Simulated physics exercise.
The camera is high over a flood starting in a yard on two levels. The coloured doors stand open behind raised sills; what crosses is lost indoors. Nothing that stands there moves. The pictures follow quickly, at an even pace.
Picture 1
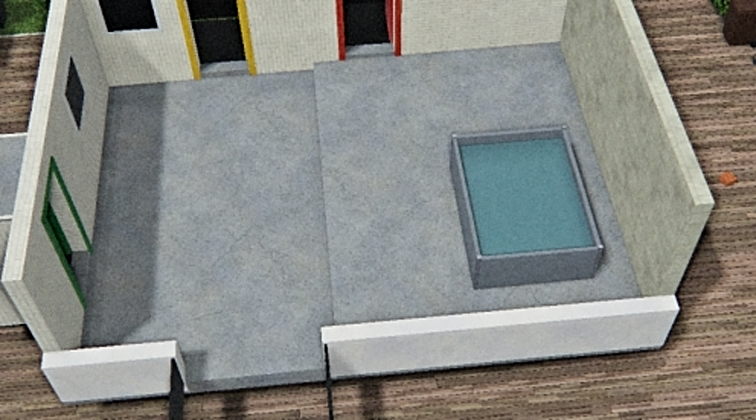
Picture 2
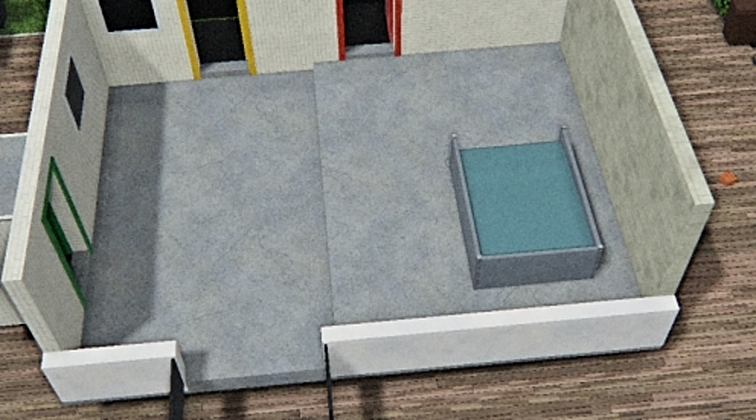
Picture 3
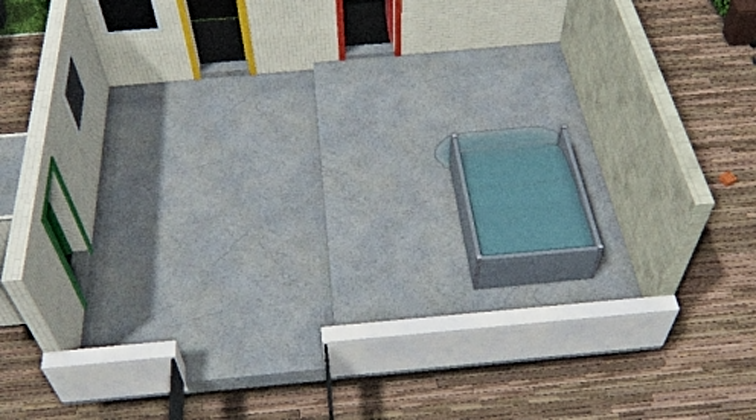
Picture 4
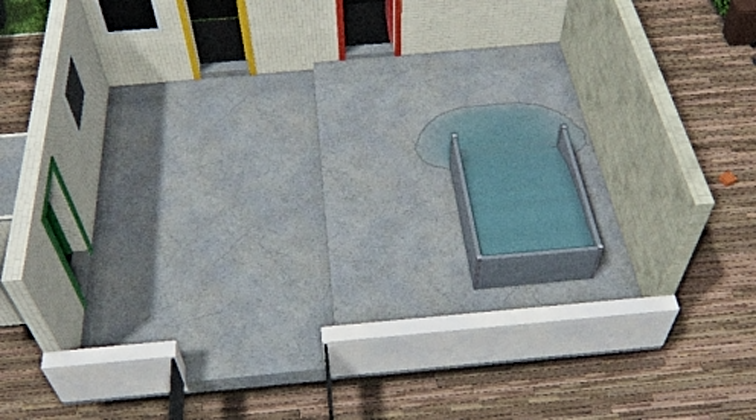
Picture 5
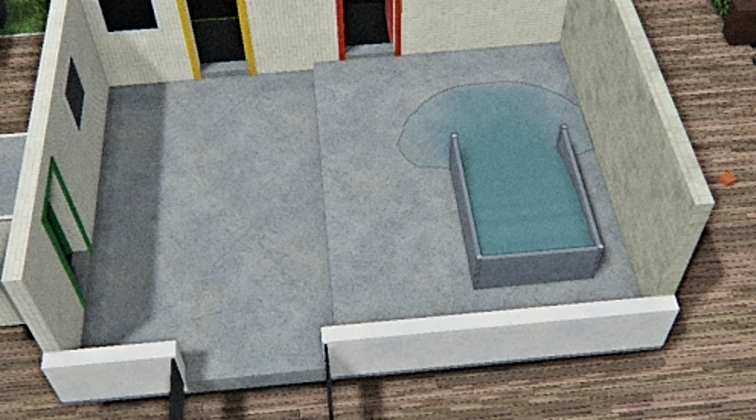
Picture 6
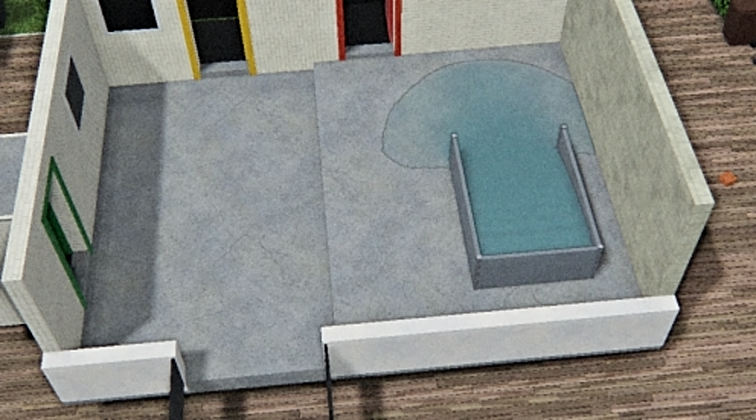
The clip shows a walled grey yard with yellow, red and green doorways and a tank of still blue-green water; the tank's far side opens, and water pours out, spreading across the floor in a widening rounded sheet.
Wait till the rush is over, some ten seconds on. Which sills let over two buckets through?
One by one: The green door holds within the limit; the red door floods; the yellow door holds within the limit.
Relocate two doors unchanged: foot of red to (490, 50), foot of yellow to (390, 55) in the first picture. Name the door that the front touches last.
The green door.
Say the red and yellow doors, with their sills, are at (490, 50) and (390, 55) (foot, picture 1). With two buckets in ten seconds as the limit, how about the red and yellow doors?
Then: The red one takes more; the yellow one passes that mark.
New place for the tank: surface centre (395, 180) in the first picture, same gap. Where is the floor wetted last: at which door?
It is the one in green.
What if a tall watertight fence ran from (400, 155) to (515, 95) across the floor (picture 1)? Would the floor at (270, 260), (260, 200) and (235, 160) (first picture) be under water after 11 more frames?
In turn: Free of water, not flooded, dry.
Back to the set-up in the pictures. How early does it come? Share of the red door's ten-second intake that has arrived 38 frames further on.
Some 100 per cent.
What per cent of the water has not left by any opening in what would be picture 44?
I make it 98 per cent.
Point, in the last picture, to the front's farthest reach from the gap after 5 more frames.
Around (357, 65).
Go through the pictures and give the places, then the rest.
The first picture shows still water in the tank at (523, 193).
In the second picture, water pours out on the tank's far side and has run to a hidden place.
In the third picture, the front is at a hidden place, out from the gap on the tank's far side.
In the fourth picture, water pours out on the tank's far side and has run to (568, 123).
In the fifth picture, water pours out on the tank's far side and has run to (533, 88).
In the sixth picture, water pours out on the tank's far side and has run to (457, 66).
A moment on, water covers 20 % of the floor; the green door not reached, the red door wet at the sill, nothing in, the yellow door not reached.
Next, water covers 25 % of the floor; the green door not reached, the red door under two buckets in, the yellow door not reached.
Then, water covers 40 % of the floor; the green door not reached, the red door over two buckets in, the yellow door wet at the sill, nothing in.
Later, water covers 70 % of the floor; the green door wet at the sill, nothing in, the red door over two buckets in, the yellow door wet at the sill, nothing in.
In the end, water covers 90 % of the floor; the green door wet at the sill, nothing in, the red door over two buckets in, the yellow door wet at the sill, nothing in.
